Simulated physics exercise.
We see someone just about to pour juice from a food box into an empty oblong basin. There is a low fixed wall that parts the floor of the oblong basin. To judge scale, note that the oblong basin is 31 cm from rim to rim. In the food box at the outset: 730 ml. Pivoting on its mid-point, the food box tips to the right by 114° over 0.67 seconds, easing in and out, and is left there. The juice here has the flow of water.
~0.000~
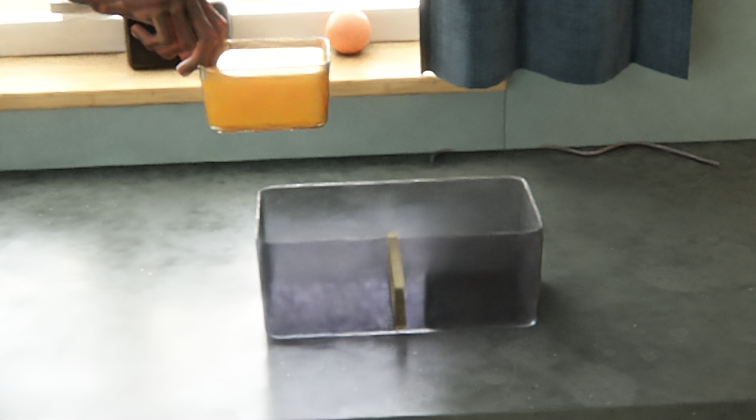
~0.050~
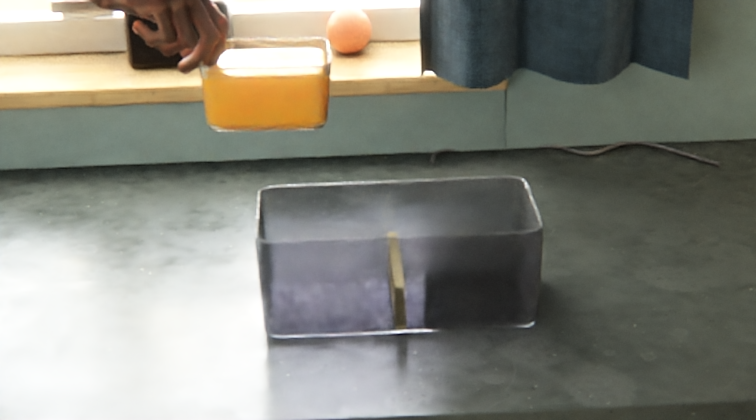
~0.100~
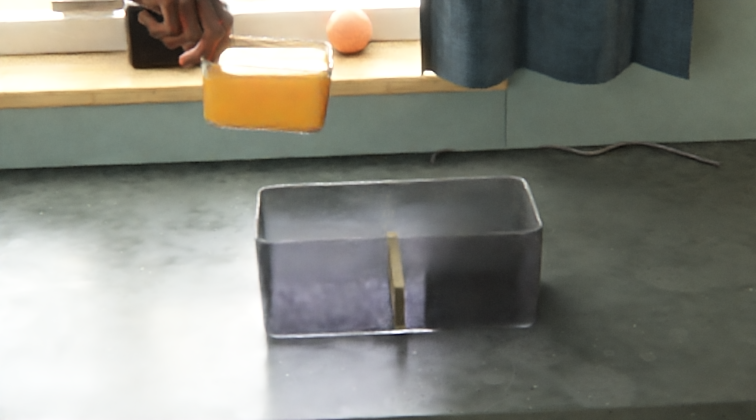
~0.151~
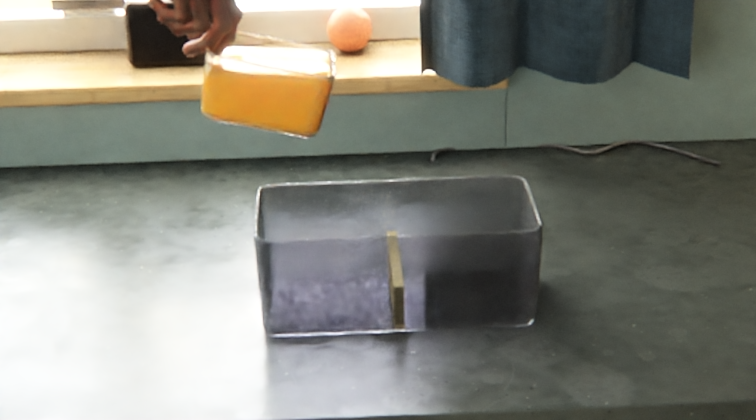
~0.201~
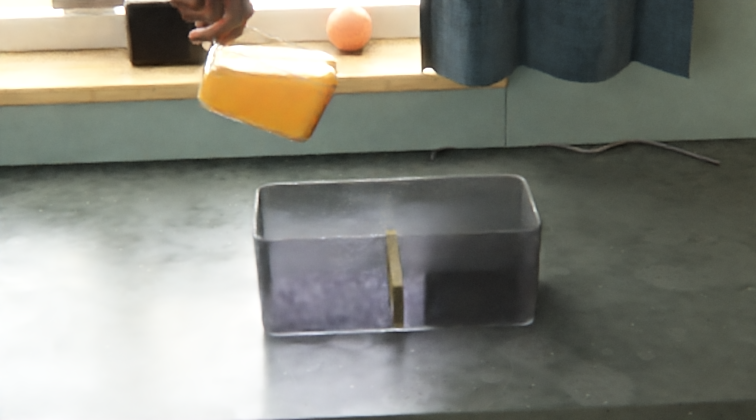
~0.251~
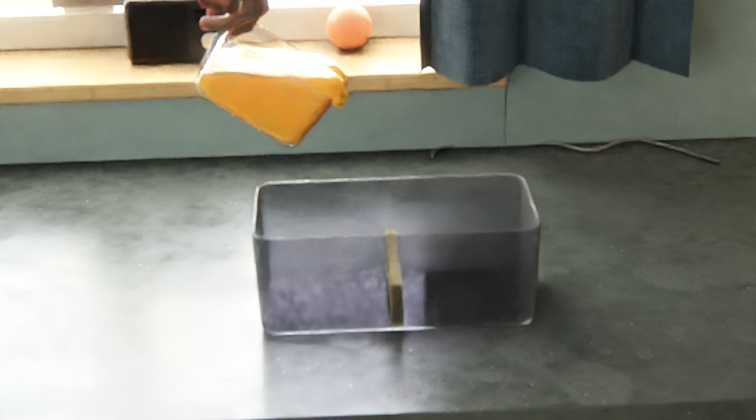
Hand tilting a clear box of orange juice to the right above an empty divided basin, juice reaching the rim.
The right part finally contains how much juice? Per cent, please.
About 45 in every hundred parts.
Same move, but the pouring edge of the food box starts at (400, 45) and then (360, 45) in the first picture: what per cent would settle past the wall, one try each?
Around 90 per cent first, around 75 per cent next.
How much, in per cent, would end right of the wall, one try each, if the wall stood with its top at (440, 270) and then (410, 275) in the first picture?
One try each: Around 15 percent and then around 35 percent.
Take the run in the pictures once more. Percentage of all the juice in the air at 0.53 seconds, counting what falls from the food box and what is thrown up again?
My guess is roughly 40 %.
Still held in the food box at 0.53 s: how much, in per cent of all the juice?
About 14 percent.
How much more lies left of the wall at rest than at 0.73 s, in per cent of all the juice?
3 %.
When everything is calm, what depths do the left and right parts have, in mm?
I'd say close to 18 mm on the left, close to 14 mm on the right.
Then, 0.53 s in, the tilt is 102° and 14 per cent is still to pour, 13 is left of the wall and 32 right of it.
Then, 0.73 s in, the tilt is 114° and 1 per cent is still to pour, 49 is left of the wall and 45 right of it.
Then, 0.94 s in, the tilt is 114° and 0 per cent is still to pour, 52 is left of the wall and 45 right of it.
Then, 1.17 s in, the tilt is 114° and 0 per cent is still to pour, 53 is left of the wall and 45 right of it.
Finally, 53 per cent lies left of the wall, 45 right of it and 2 outside.
